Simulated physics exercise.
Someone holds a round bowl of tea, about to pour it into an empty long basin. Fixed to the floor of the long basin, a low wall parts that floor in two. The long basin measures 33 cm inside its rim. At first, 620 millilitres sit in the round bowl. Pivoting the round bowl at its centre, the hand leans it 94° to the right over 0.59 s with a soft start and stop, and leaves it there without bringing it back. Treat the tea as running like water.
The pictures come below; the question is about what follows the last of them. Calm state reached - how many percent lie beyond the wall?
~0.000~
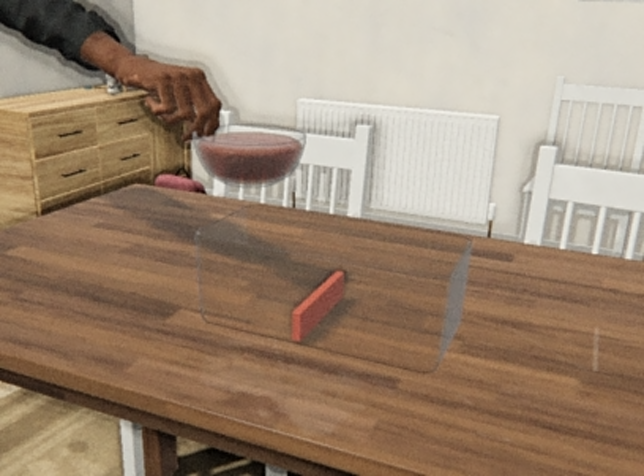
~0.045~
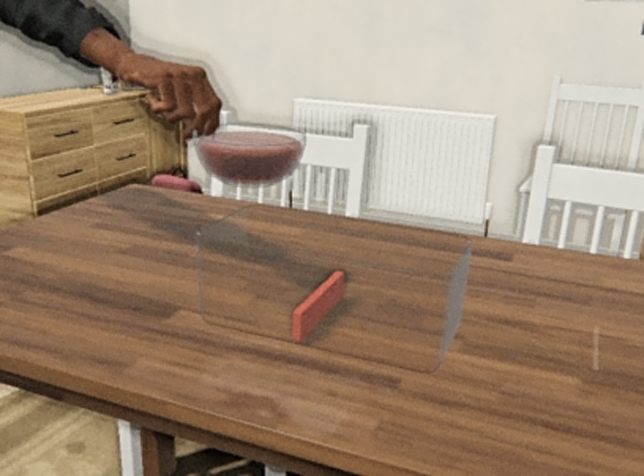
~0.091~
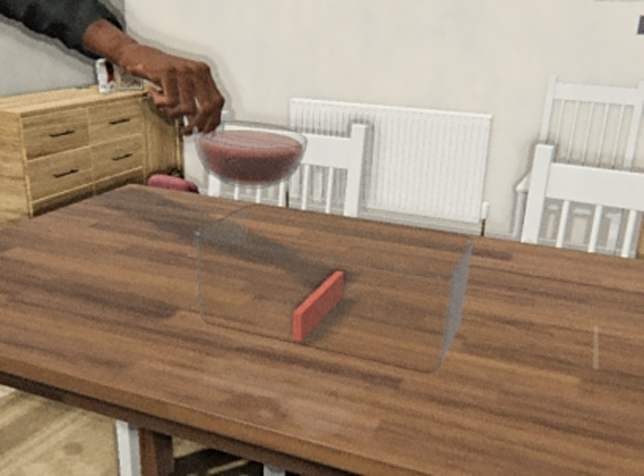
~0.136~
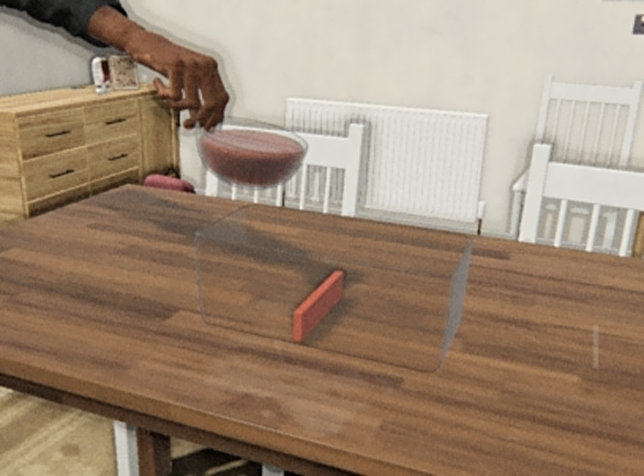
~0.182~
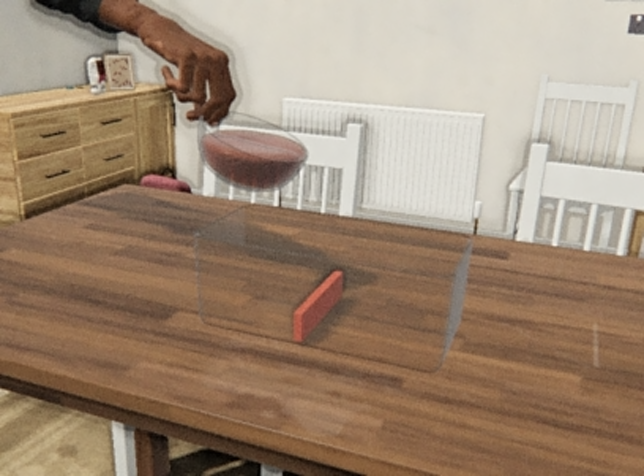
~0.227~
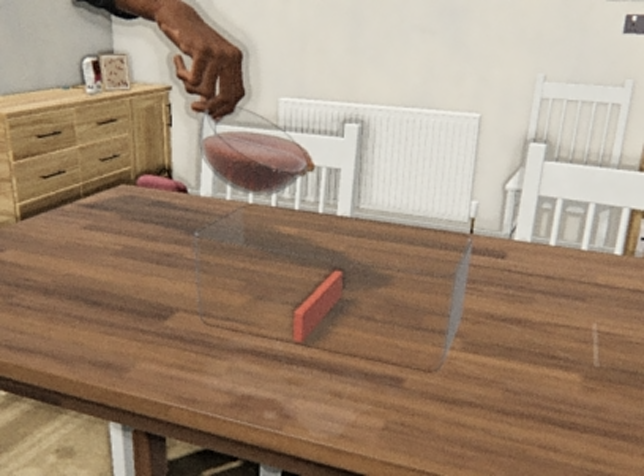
67 percent, roughly.
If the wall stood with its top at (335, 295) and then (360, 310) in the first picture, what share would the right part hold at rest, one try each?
Result: 40 per cent, then 15 per cent.
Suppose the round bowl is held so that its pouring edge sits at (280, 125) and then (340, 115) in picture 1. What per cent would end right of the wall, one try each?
Near 35 in a hundred on the first go and near 90 in a hundred on the second.
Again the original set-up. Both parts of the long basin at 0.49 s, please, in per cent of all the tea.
Around 14 on the left side and 46 on the right side.
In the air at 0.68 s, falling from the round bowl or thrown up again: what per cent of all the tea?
Near 2 percent.
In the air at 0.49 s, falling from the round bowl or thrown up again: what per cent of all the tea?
Roughly 24 percent.
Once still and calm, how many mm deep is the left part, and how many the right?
The left side settles near 10 mm and the right side near 16 mm.
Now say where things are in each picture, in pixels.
The first picture shows tilt 0°; pouring edge (300, 141); surface from (207, 136) to (300, 146); the long basin's rim runs from (223, 219) to (461, 259); the wall's top is at (320, 292).
The second picture shows tilt 1°; pouring edge (301, 143); surface from (207, 135) to (300, 147).
The third picture shows tilt 5°; pouring edge (302, 147); surface from (208, 134) to (301, 148).
The fourth picture shows tilt 12°; pouring edge (303, 153); surface from (208, 132) to (303, 151).
The fifth picture shows tilt 20°; pouring edge (303, 162); surface from (210, 132) to (305, 157); 1 per cent is over the edge.
The sixth picture shows tilt 30°; pouring edge (302, 172); surface from (212, 135) to (295, 160); 7 per cent is over the edge.
By 0.49 s the tilt is 87° and 16 per cent is still to pour, 13 is left of the wall and 46 right of it.
By 0.68 s the tilt is 94° and 1 per cent is still to pour, 29 is left of the wall and 67 right of it.
By 0.87 s the tilt is 94° and 0 per cent is still to pour, 33 is left of the wall and 67 right of it.
By 1.09 s the tilt is 94° and 0 per cent is still to pour, 32 is left of the wall and 67 right of it.
At rest 32 per cent lies left of the wall, 67 right of it and 0 outside.
